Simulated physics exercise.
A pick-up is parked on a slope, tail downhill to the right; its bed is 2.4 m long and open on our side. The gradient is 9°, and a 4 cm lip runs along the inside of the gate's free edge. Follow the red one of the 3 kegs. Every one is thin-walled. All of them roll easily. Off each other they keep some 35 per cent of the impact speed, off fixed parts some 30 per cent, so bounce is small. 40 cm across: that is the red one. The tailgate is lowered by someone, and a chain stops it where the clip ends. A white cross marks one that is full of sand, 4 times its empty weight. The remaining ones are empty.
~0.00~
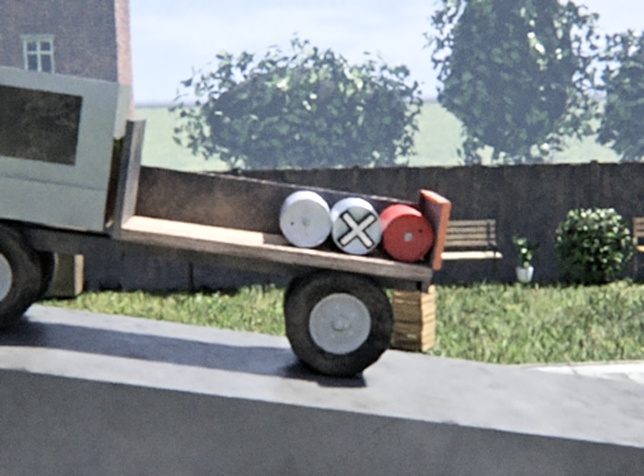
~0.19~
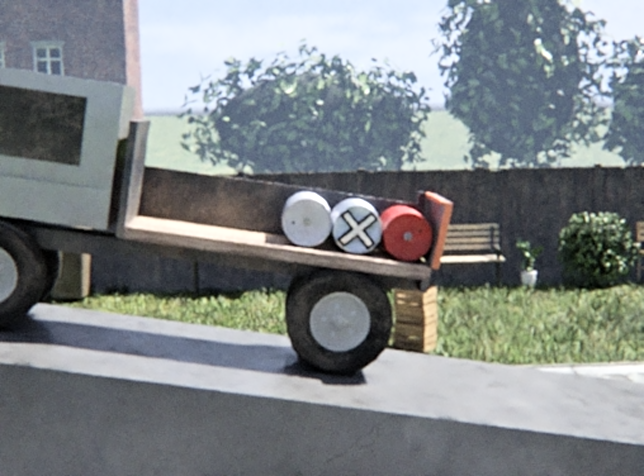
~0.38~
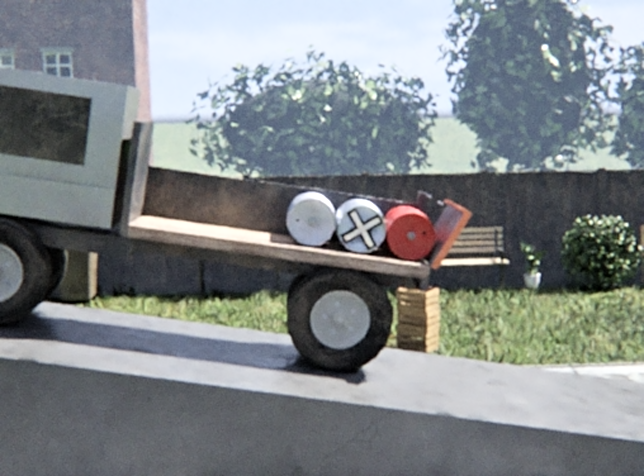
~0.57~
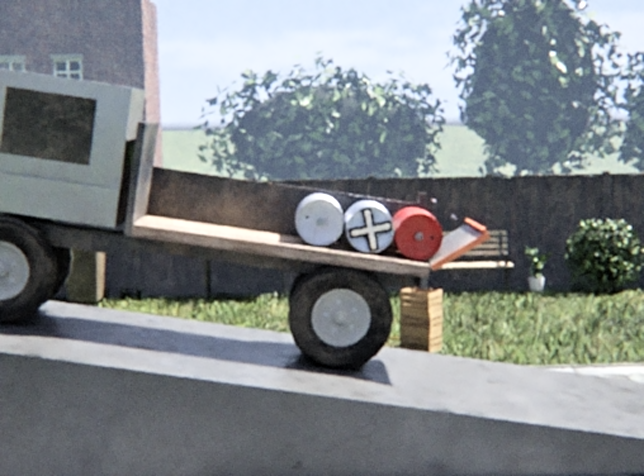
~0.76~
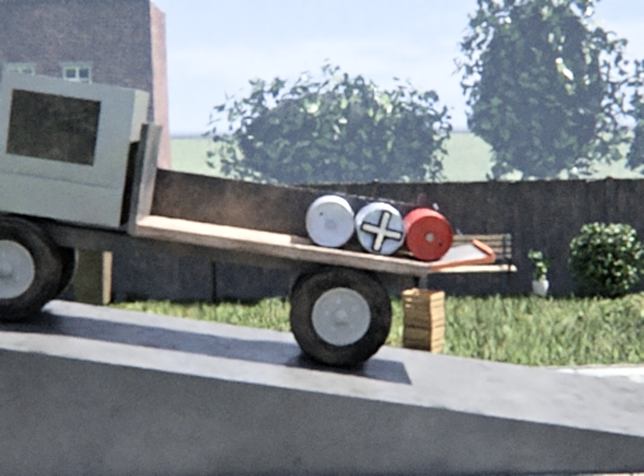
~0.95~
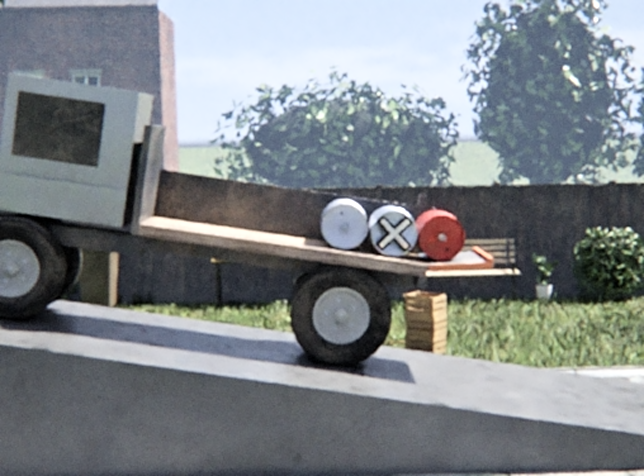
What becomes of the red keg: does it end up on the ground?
Oh, that one is gone.
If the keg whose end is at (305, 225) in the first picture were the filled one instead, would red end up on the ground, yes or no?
Red? Yes, it will, then.
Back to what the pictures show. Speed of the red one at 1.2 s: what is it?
Around 0.8 m/s.
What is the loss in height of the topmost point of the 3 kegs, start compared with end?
About 15 cm.
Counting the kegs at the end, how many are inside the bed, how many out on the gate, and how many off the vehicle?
1 - 1 - 1.
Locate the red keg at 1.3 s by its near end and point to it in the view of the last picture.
Around pixel (472, 236).
After 1.2 s, red is on the gate, 25 cm past the hinge, rolling right; 0 gone off the back.
After 1.3 s, red is on the gate, 35 cm past the hinge, rolling right; 0 gone off the back.
After 1.5 s, red is on the gate, 45 cm past the hinge, rolling right; 0 gone off the back.
After 1.7 s, red is dropping off the gate; 1 gone off the back.
At rest (3.4 s), red is out on the ground; 1 gone off the back.
